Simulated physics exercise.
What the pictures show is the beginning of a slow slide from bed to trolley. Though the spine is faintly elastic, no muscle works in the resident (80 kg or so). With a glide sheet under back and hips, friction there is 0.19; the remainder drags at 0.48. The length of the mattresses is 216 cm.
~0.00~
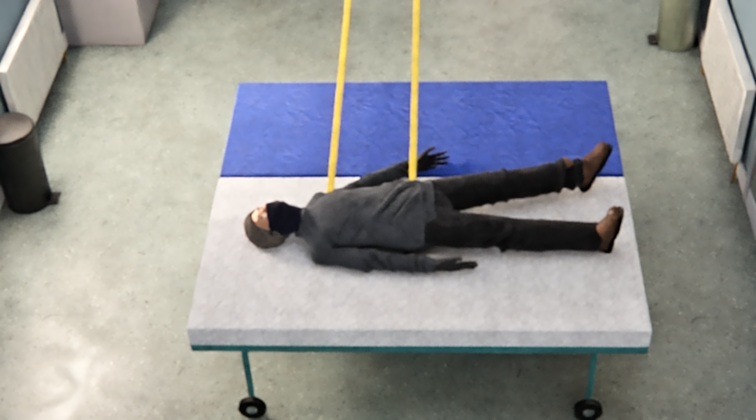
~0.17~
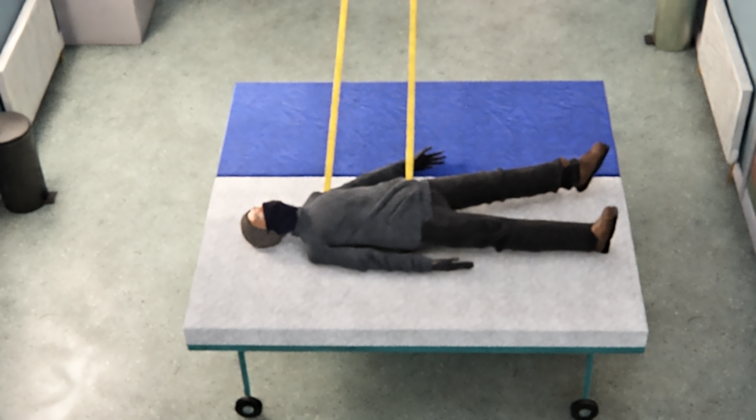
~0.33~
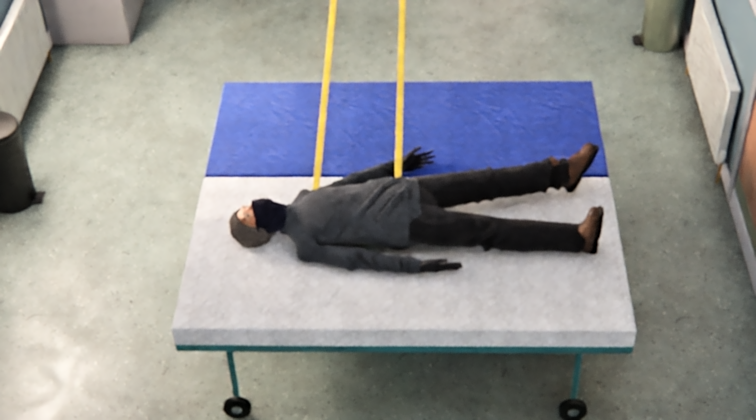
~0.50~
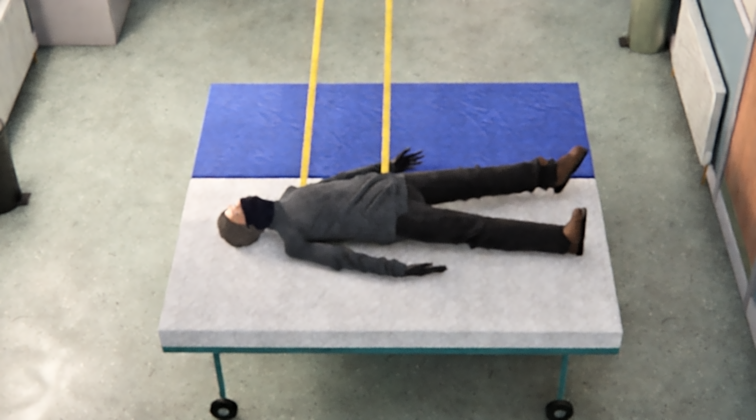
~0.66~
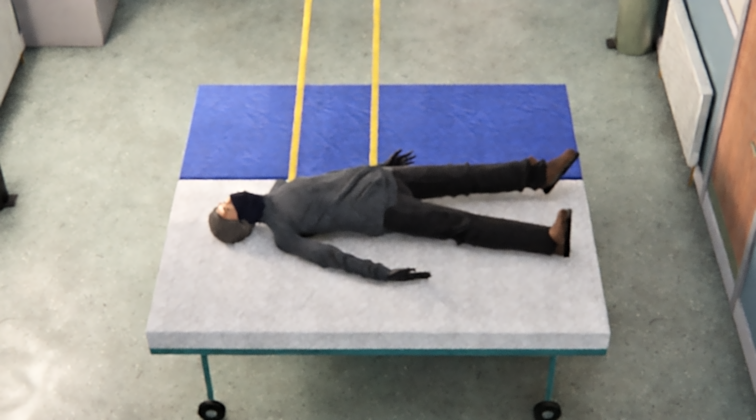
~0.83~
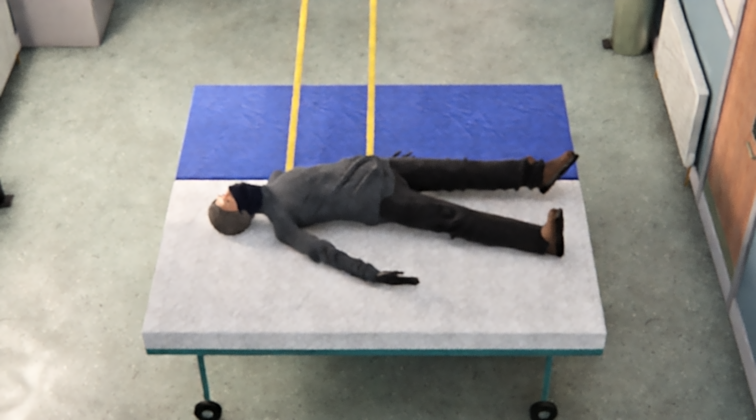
A person in dark clothes lies limp while their body shifts slightly toward the blue mattress.
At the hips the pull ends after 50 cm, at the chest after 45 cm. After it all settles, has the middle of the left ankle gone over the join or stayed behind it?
It has stayed behind the join.
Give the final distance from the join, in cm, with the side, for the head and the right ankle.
Head 12 short, right ankle 48 short.
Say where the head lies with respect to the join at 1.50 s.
Around 14 cm shy of it.
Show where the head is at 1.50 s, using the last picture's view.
I'd place it at roughly (237, 182).
After 1.00 s the left ankle is 9 cm short of the join, near (540, 173) in the last picture's view.
After 1.50 s the left ankle is 9 cm short of the join, near (535, 173) in the last picture's view; the right knee 27 cm short of the join.
After 2.00 s the left ankle is 9 cm short of the join, near (534, 173) in the last picture's view; the right knee 26 cm short of the join.
Final state at 2.3 s, head stops short of the join; left hand crosses the join; right hand stops short of the join; left ankle stops short of the join; right ankle stops short of the join; right knee stops short of the join.
